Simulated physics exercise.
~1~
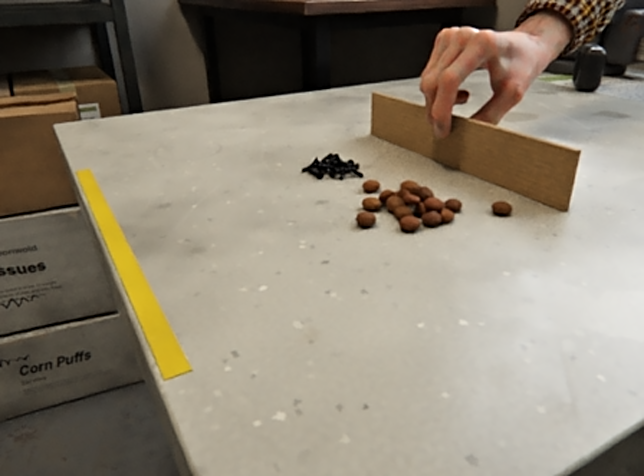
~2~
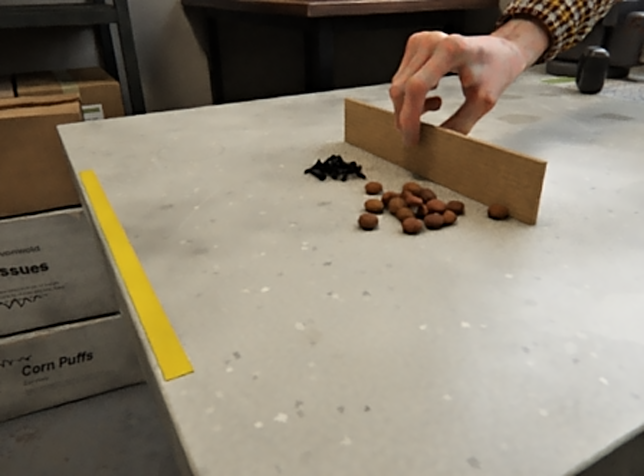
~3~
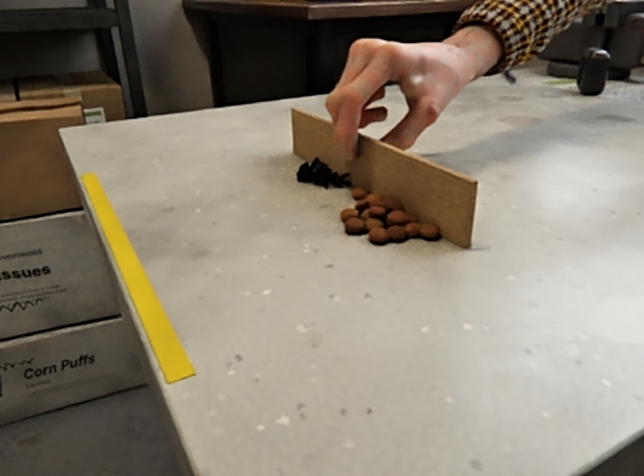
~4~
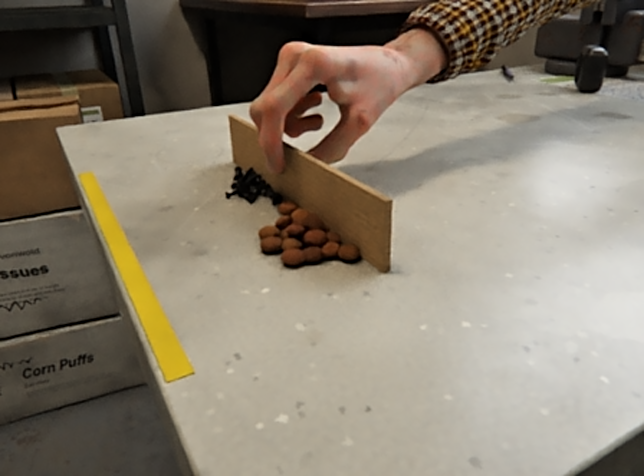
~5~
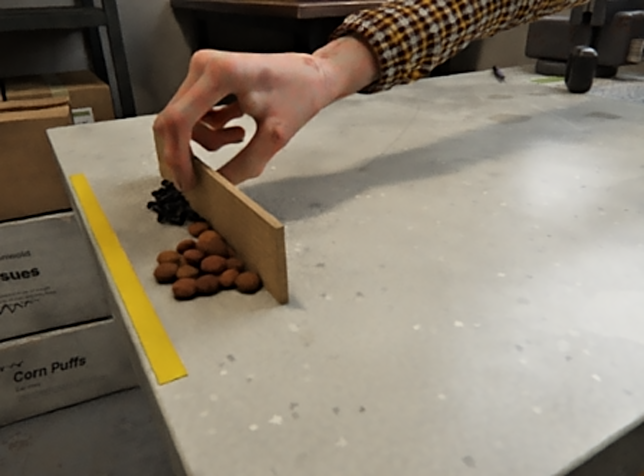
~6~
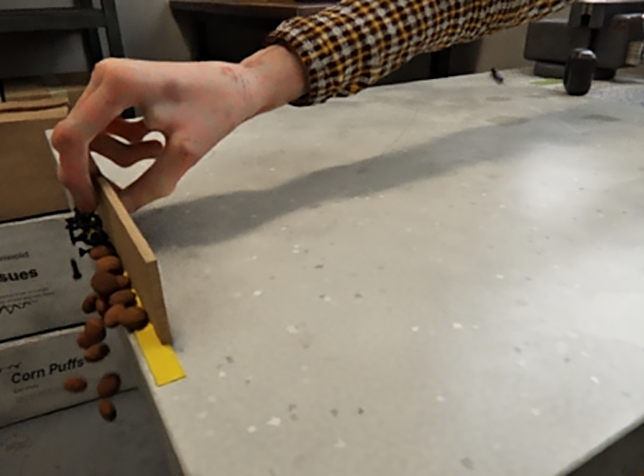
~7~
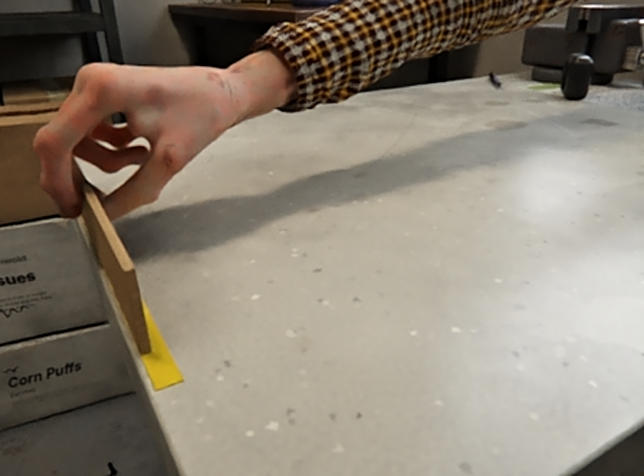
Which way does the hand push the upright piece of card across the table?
The hand pushes the card to the left, toward the yellow tape at the table's edge.
